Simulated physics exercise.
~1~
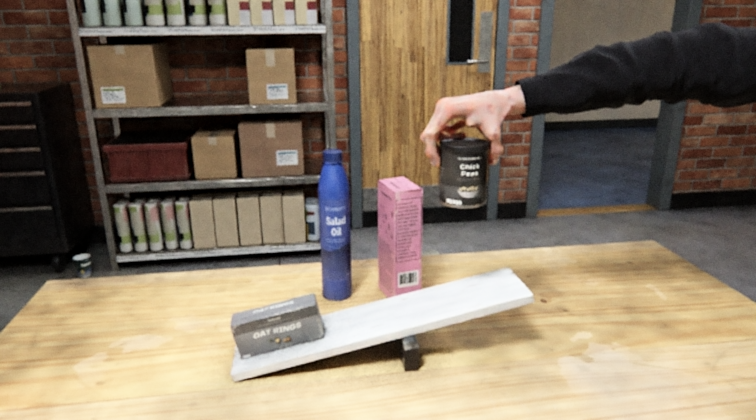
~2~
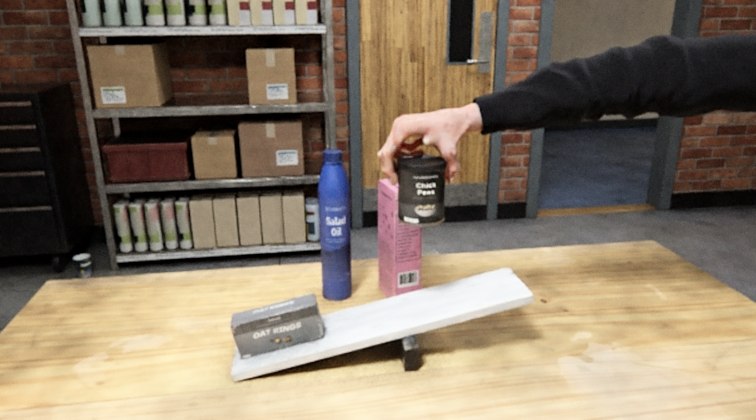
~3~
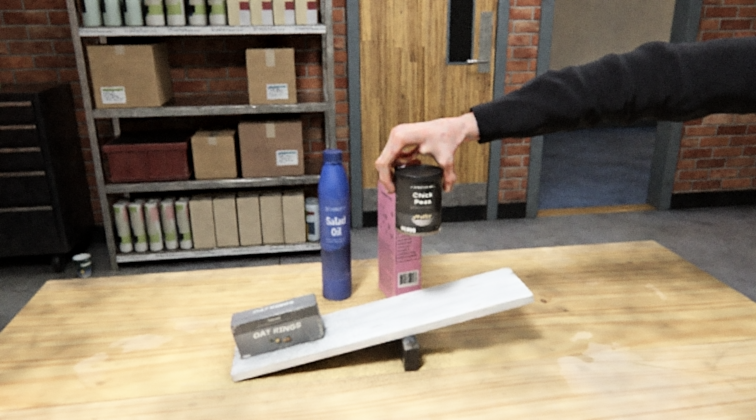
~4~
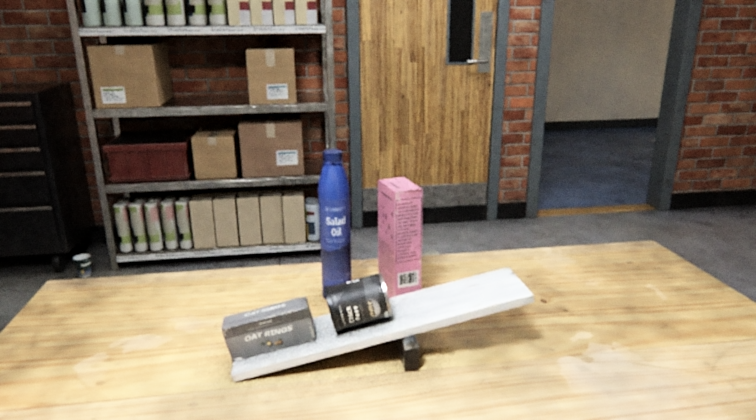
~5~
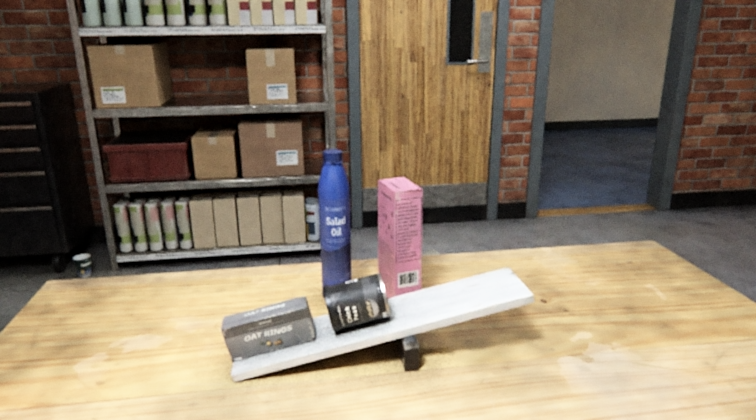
On a wooden table, a hand releasing a black tin above a tilted plank, the tin ending on its side near a grey packet.
